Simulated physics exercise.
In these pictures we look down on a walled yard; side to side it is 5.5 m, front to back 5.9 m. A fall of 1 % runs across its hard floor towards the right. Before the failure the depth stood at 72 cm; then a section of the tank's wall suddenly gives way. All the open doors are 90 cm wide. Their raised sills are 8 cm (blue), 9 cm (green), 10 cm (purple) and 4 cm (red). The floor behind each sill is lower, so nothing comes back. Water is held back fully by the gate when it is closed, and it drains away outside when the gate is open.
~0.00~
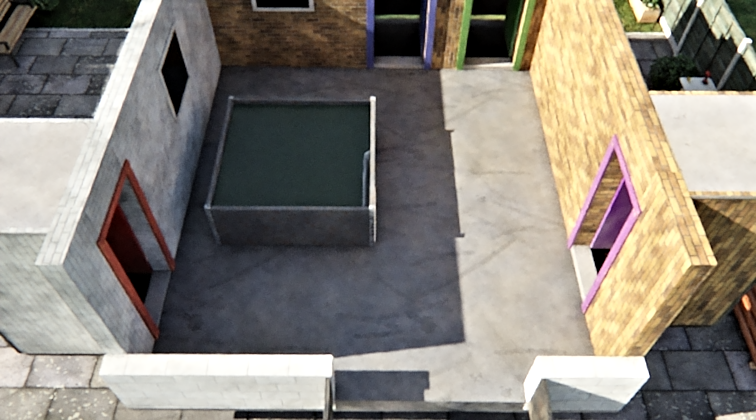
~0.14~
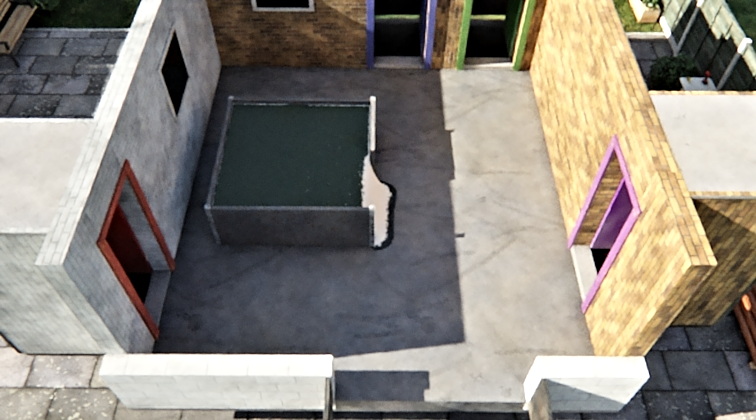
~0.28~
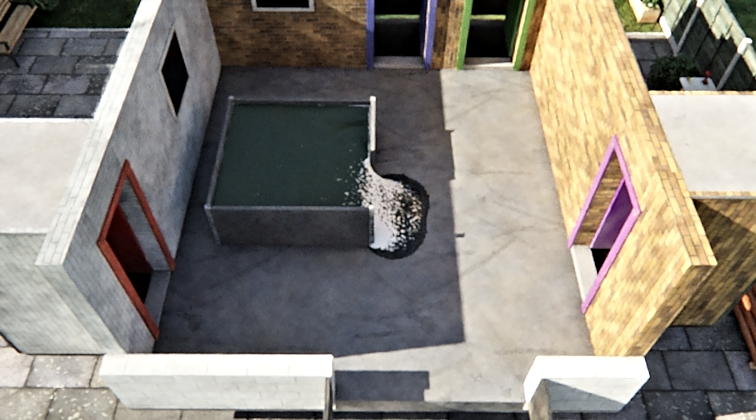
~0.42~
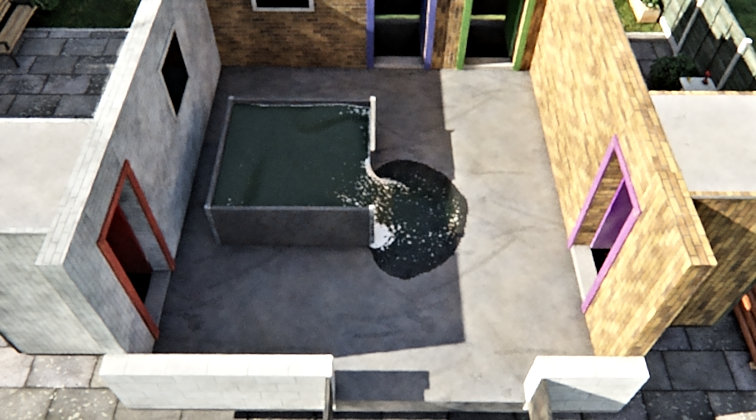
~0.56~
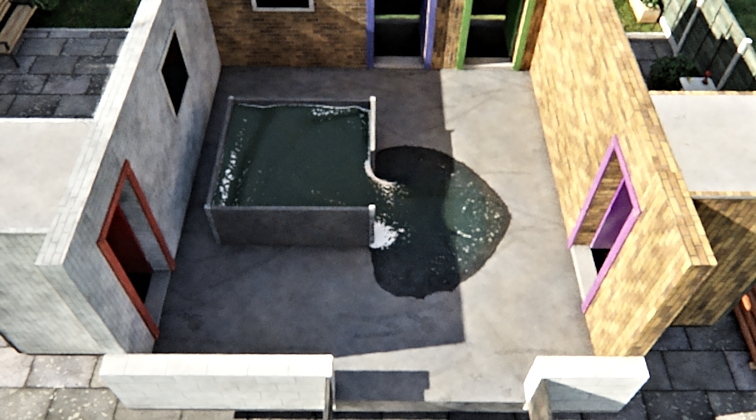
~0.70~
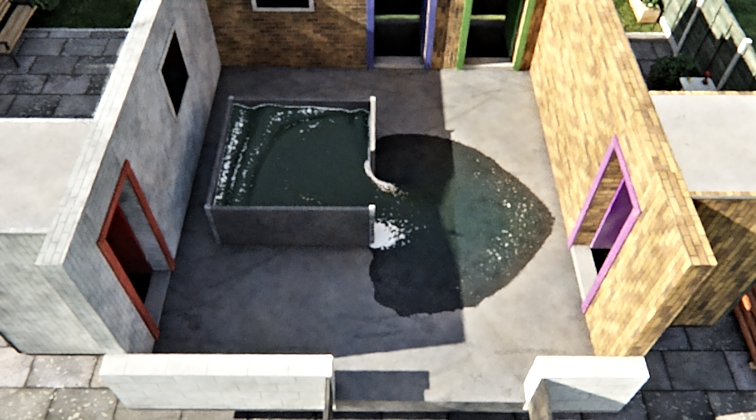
Walled yard seen from above, with dark water bursting from a tank's right side and spreading rightward across the grey floor.
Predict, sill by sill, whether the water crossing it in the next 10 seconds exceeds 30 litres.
Outcome: Watch the blue door: It will not outstrip the limit, watch the green door: It will outstrip the limit, watch the purple door: It will outstrip the limit, watch the red door: It will not outstrip the limit.
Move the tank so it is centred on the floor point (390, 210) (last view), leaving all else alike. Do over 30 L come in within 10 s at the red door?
Well, red ends up beyond the mark.
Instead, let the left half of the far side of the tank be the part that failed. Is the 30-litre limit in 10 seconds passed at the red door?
Well, at red it would be too little.
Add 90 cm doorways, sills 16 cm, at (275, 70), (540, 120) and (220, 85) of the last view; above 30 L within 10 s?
Per doorway, in order: Insufficient / insufficient / insufficient.
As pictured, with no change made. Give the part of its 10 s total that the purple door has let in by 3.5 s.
By then it's near 65% of the total.
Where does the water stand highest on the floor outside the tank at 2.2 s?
It's at about (591, 383) in the last picture.
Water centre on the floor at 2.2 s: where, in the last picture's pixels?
About (380, 203).
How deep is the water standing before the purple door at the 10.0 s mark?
Around 11.0 cm deep.
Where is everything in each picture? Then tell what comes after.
The tank at (297, 154) is whole and still, 72 cm deep, in the first frame.
The front is at (384, 185), 0.6 m from the gap at (370, 203); 0.2 m2 of floor is under water; 72 cm left at the back of the tank, in the second frame.
The front is at (415, 186), 0.9 m from the gap at (370, 204); 0.8 m2 of floor is under water; 72 cm left at the back of the tank, in the third frame.
Water pours out at (370, 205) and has run 1.4 m, to (459, 198); typically 8 cm deep outside, 72 cm at the tank's back, in the fourth frame.
The front is at (500, 205), 1.9 m from the gap at (370, 204); 3.6 m2 of floor is under water; 68 cm left at the back of the tank, in the fifth frame.
Water pours out at (370, 204) and has run 2.6 m, to (547, 222); typically 5 cm deep outside, 61 cm at the tank's back, in the sixth frame.
After 1.4 s water covers 35 % of the floor and is deepest (39 cm) near (384, 217); blue door not reached, green door not reached, purple door 24 cm at the sill, 20 L in, red door not reached.
After 2.2 s water covers 40 % of the floor and is deepest (38 cm) near (591, 383); blue door not reached, green door not reached, purple door 28 cm at the sill, 108 L in, red door not reached.
After 3.5 s water covers 50 % of the floor and is deepest (28 cm) near (591, 383); blue door 4 cm at the sill, 0 L in, green door 19 cm at the sill, 44 L in, purple door 23 cm at the sill, 212 L in, red door not reached.
After 6.0 s water covers 90 % of the floor and is deepest (18 cm) near (588, 369); blue door 6 cm at the sill, 0 L in, green door 14 cm at the sill, 120 L in, purple door 17 cm at the sill, 307 L in, red door 5 cm at the sill, 0 L in.
After 10.0 s water covers 95 % of the floor and is deepest (12 cm) near (591, 383); blue door 6 cm at the sill, 0 L in, green door 10 cm at the sill, 151 L in, purple door 11 cm at the sill, 335 L in, red door 4 cm at the sill, 6 L in.
